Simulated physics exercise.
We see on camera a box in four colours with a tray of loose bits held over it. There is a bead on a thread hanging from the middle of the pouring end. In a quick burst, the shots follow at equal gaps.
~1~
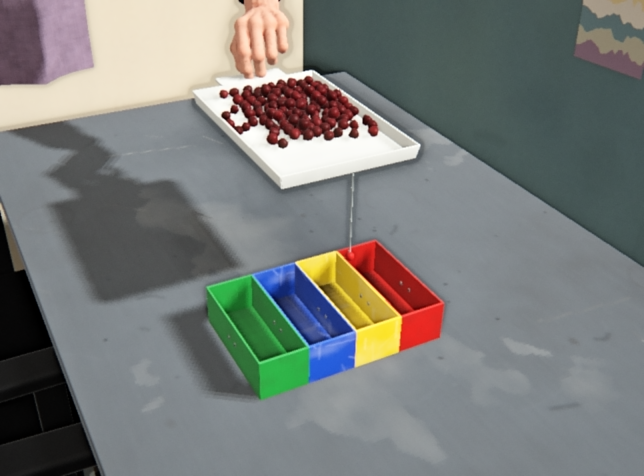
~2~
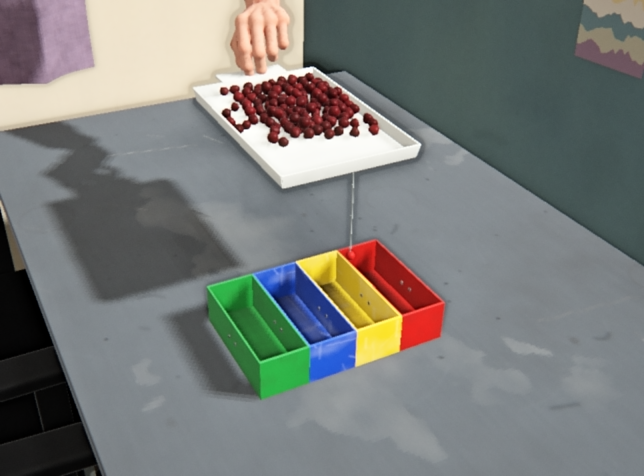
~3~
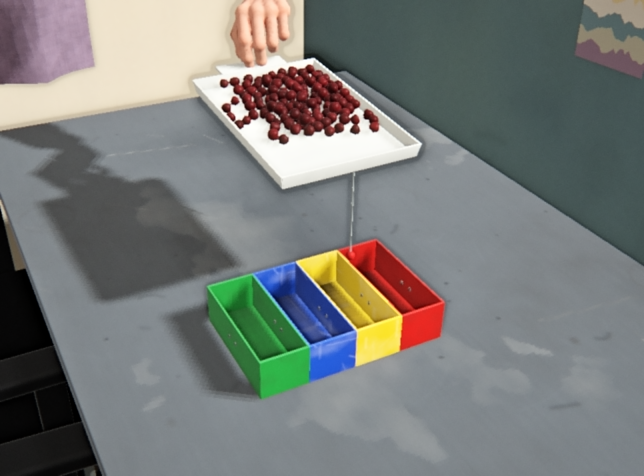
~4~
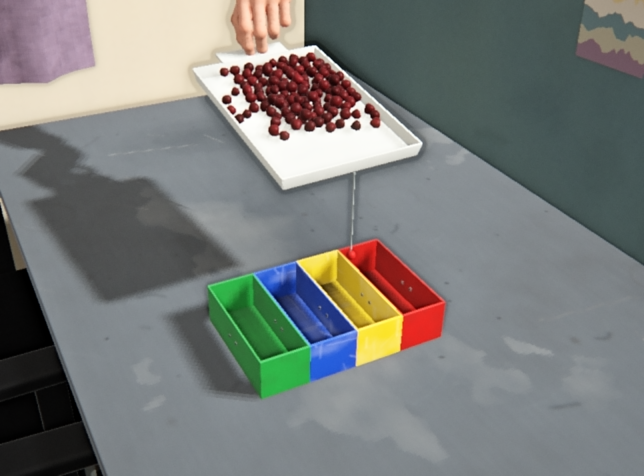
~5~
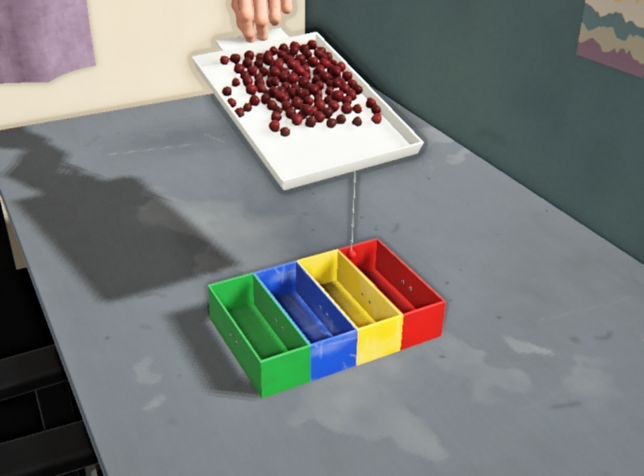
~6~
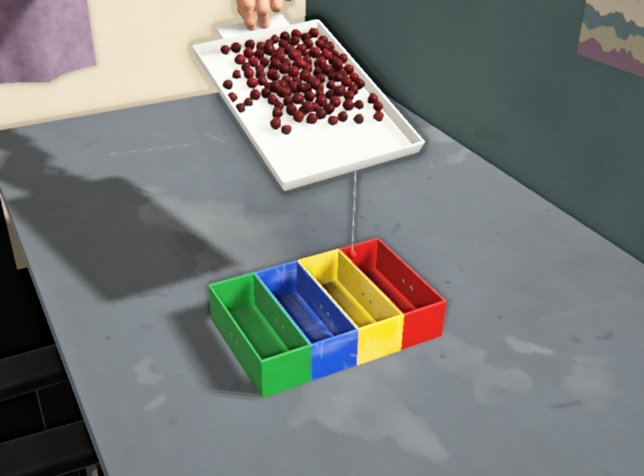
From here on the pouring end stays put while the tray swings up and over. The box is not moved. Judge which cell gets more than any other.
Most goes to the blue cell.
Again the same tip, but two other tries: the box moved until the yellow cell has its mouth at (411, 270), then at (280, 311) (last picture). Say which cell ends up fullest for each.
Try one: Green; try two: The red one.
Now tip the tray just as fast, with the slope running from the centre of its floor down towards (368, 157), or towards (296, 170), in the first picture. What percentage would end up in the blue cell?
I'd say some 0 in a hundred at first, then 50 in a hundred.
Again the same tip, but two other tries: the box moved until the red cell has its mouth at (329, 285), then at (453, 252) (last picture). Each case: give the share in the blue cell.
First try: Roughly 0 per cent; second try: Roughly 20 per cent.
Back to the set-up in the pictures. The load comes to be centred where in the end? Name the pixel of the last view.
Near (329, 333).
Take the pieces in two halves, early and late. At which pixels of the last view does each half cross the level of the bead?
Around (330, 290) at first; around (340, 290) after that.
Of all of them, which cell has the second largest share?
Yellow.
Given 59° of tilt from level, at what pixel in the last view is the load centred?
(333, 128).
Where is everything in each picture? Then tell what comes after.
In the first picture, corners of the pouring end at (282, 175) and (416, 145), level; middle of the load at (300, 108), dried cherries; bead on its thread at (349, 256); green cell at (284, 370); blue cell at (332, 354); yellow cell at (378, 338); red cell at (421, 324).
In the second picture, corners of the pouring end at (283, 175) and (417, 144), level; middle of the load at (301, 106).
In the third picture, corners of the pouring end at (283, 176) and (417, 143), tipped barely, lowest at the left corner; middle of the load at (301, 100).
In the fourth picture, corners of the pouring end at (284, 177) and (418, 143), tipped a little, lowest at the left corner; middle of the load at (302, 92).
In the fifth picture, corners of the pouring end at (285, 178) and (419, 142), tipped a little, lowest at the left corner; middle of the load at (303, 83).
In the sixth picture, corners of the pouring end at (285, 179) and (420, 141), tipped clearly, lowest at the left corner; middle of the load at (305, 76); green cell at (286, 368); blue cell at (334, 352); yellow cell at (380, 336); red cell at (423, 322).
Soon, tray tipped steeply; most on the tray; a stray few in the blue cell; a stray few in the yellow cell; a stray few in the red cell; a stray few in the green cell; a small part falling or outside the box.
A while on, tray tipped right over; about half on the tray; about a quarter in the blue cell; a small part in the yellow cell; a stray few in the green cell; a stray few in the red cell; about a quarter falling or outside the box.
Towards the end, tray tipped past a quarter turn; about half in the blue cell; about a third in the yellow cell; a small part in the red cell; a small part in the green cell; a small part falling or outside the box.
Finally, tray tipped past a quarter turn; about half in the blue cell; about a third in the yellow cell; a small part in the red cell; a small part in the green cell; a small part outside the box.
